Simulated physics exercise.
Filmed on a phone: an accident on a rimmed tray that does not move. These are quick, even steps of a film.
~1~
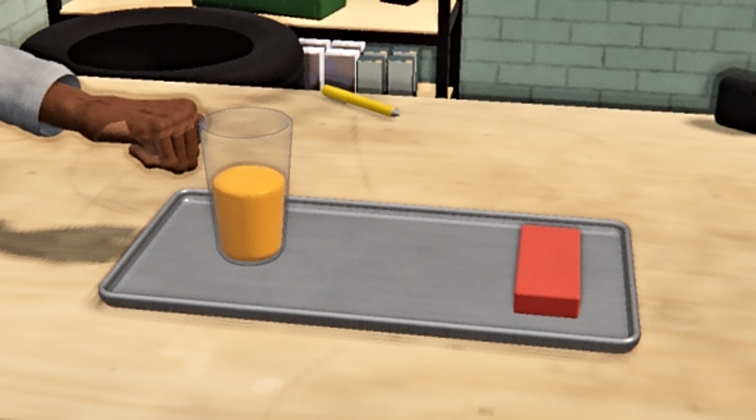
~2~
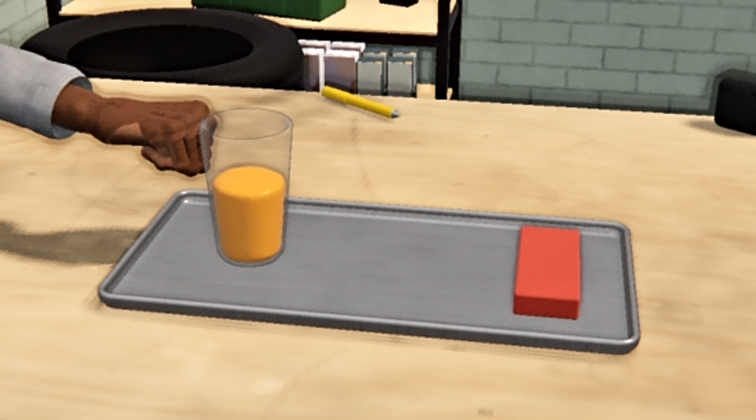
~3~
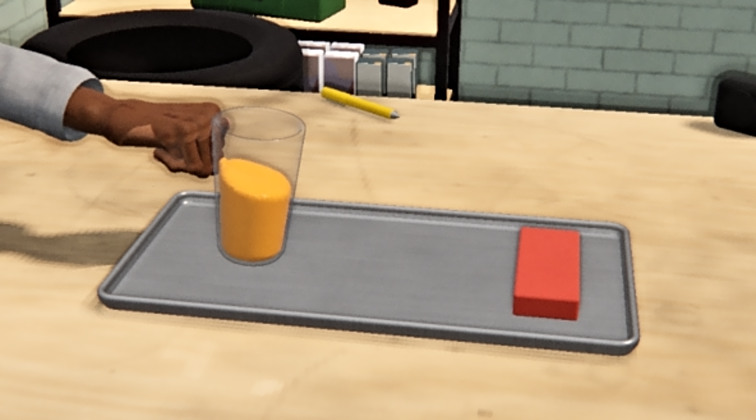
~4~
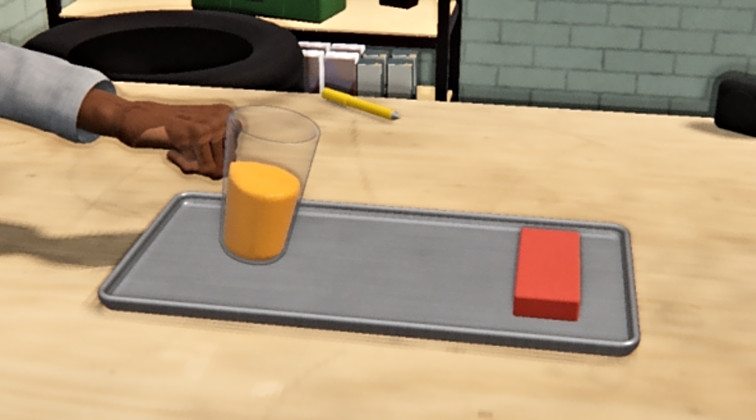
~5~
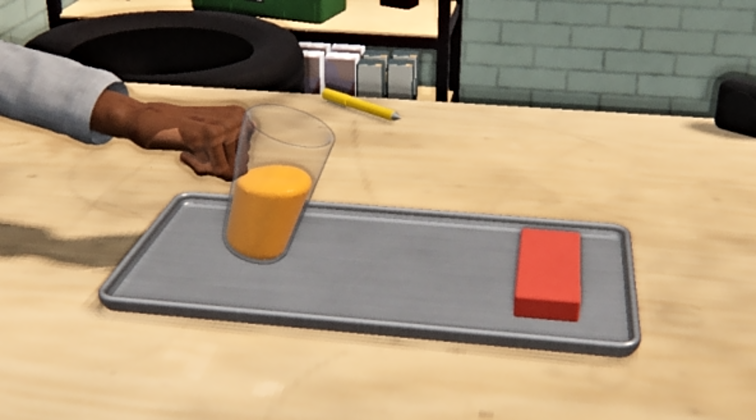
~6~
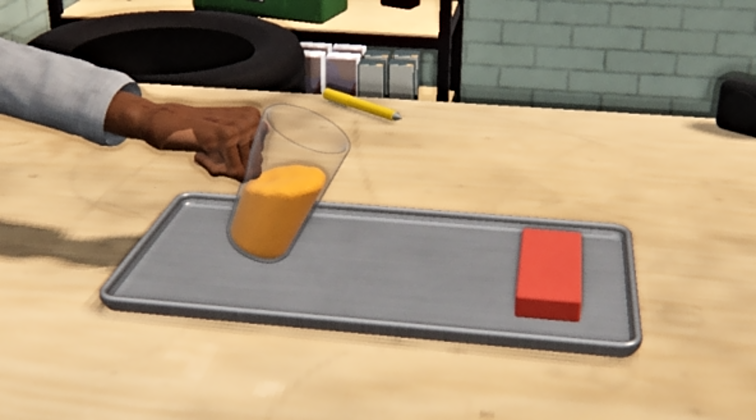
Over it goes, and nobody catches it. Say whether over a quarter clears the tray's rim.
As it turns out, less than a quarter leaves the tray.
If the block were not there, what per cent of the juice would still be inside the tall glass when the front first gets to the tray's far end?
Close to 50 per cent.
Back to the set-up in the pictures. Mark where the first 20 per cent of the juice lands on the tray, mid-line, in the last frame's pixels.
Roughly at (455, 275).
A moment on, the tall glass is falling and 100 per cent is in the glass, 0 on the tray and 0 above or beyond its rim.
Next, the tall glass lies on its side and 97 per cent is in the glass, 1 on the tray and 2 above or beyond its rim.
Then the tall glass lies on its side and 54 per cent is in the glass, 27 on the tray and 19 above or beyond its rim.
Later the tall glass lies on its side and 25 per cent is in the glass, 57 on the tray and 17 above or beyond its rim.
At rest 89 per cent is held by tray and glass, 11 is off the tray.
